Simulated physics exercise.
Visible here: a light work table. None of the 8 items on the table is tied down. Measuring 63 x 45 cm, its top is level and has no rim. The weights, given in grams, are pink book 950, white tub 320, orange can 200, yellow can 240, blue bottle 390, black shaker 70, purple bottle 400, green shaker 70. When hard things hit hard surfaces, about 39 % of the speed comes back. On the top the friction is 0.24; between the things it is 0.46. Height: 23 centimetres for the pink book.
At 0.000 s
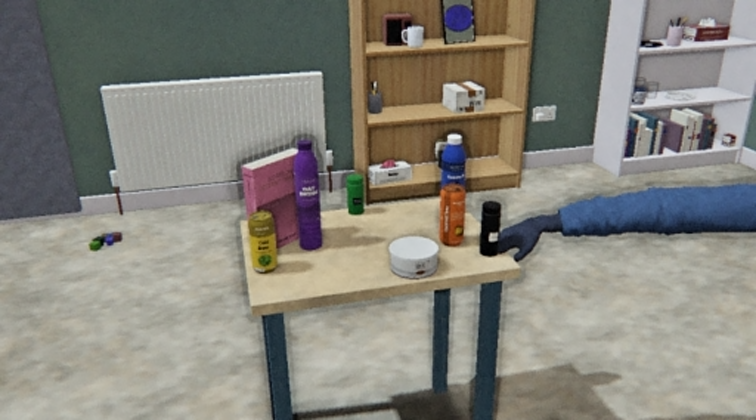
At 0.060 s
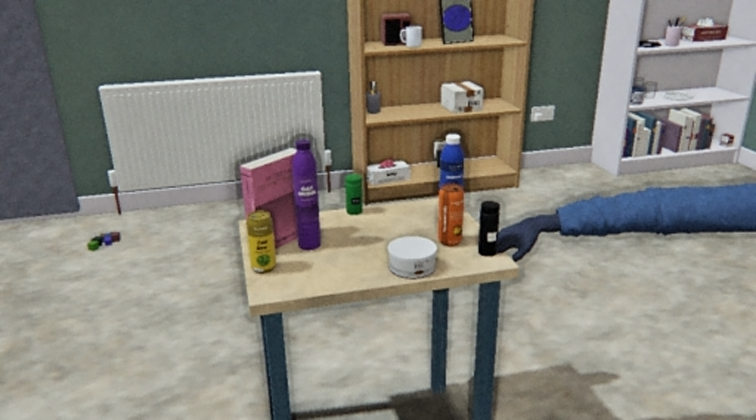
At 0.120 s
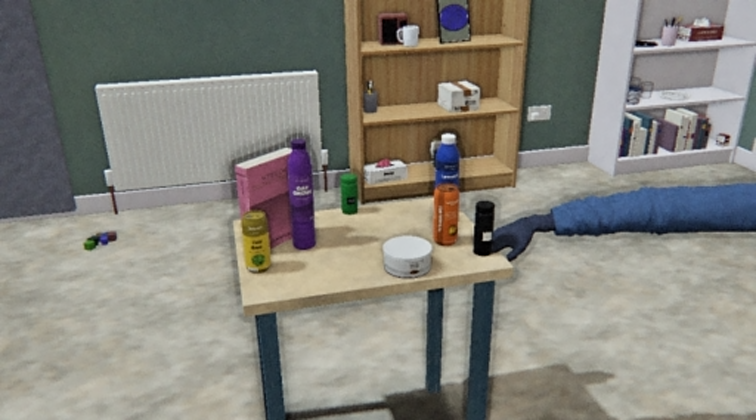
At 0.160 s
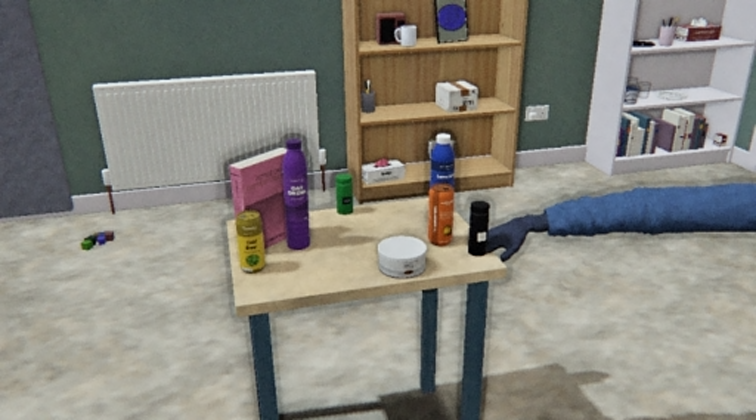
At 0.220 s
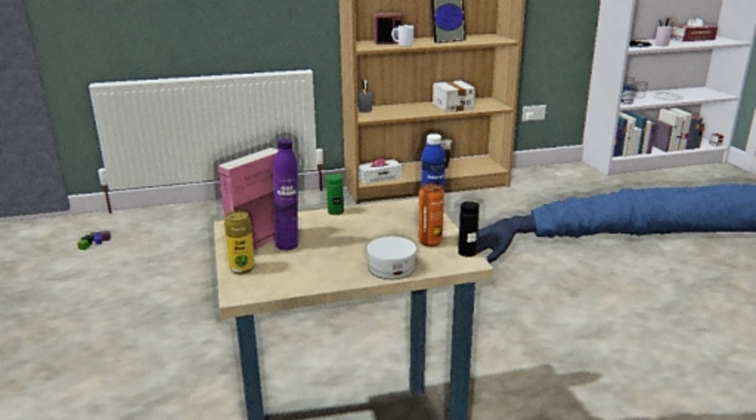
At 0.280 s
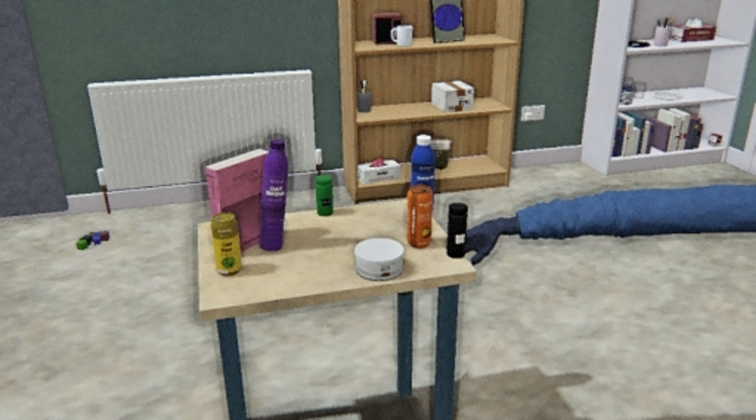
A light wooden table holding a pink book, a white tub, cans, bottles and shakers sits still at first, a blue-sleeved arm's dark hand beside its right edge. The table then slides left, slowly and then faster, as the hand moves left with it and the purple bottle tilts slightly.
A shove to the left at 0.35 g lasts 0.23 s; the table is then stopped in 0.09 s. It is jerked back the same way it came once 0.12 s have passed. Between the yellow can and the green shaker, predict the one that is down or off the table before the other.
Before the other: The former.
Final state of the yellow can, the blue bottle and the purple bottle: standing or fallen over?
Final state - yellow can: Goes over; blue bottle: Remains on its base; purple bottle: Goes over.
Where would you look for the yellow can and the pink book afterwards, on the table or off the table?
Yellow can: Out of bounds; pink book: Out of bounds.
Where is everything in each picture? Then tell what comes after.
The first frame shows yellow can (263, 243); green shaker (356, 195).
The second frame shows orange can (451, 216); blue bottle (452, 174).
The third frame shows table 1 cm from its start; black shaker (484, 228); purple bottle (302, 195).
The fourth frame shows table 2 cm from its start; pink book (265, 202); white tub (402, 257).
The fifth frame shows table 4 cm from its start; purple bottle (286, 195) tilted 3°; orange can (431, 216).
The sixth frame shows table 8 cm from its start; yellow can (227, 245) 3 cm from its spot; green shaker (325, 196) 3 cm from its spot.
By 0.78 s, table 1 cm from its start; pink book, yellow can and purple bottle now off the table; green shaker 8 cm from its spot near (314, 197); black shaker 8 cm from its spot.
By 1.18 s, green shaker 5 cm from its spot near (328, 196); purple bottle on its side; black shaker 5 cm from its spot.
When it is over (3.5 s), off the table, pink book and yellow can; lying over on the table, purple bottle; not toppled but over 5 cm from the start, blue bottle and black shaker; the other 3 within 5 cm of the start. End places, in pixels of the last picture, green shaker near (328, 196). Yellow can went at 0.66 s; green shaker was never lost.
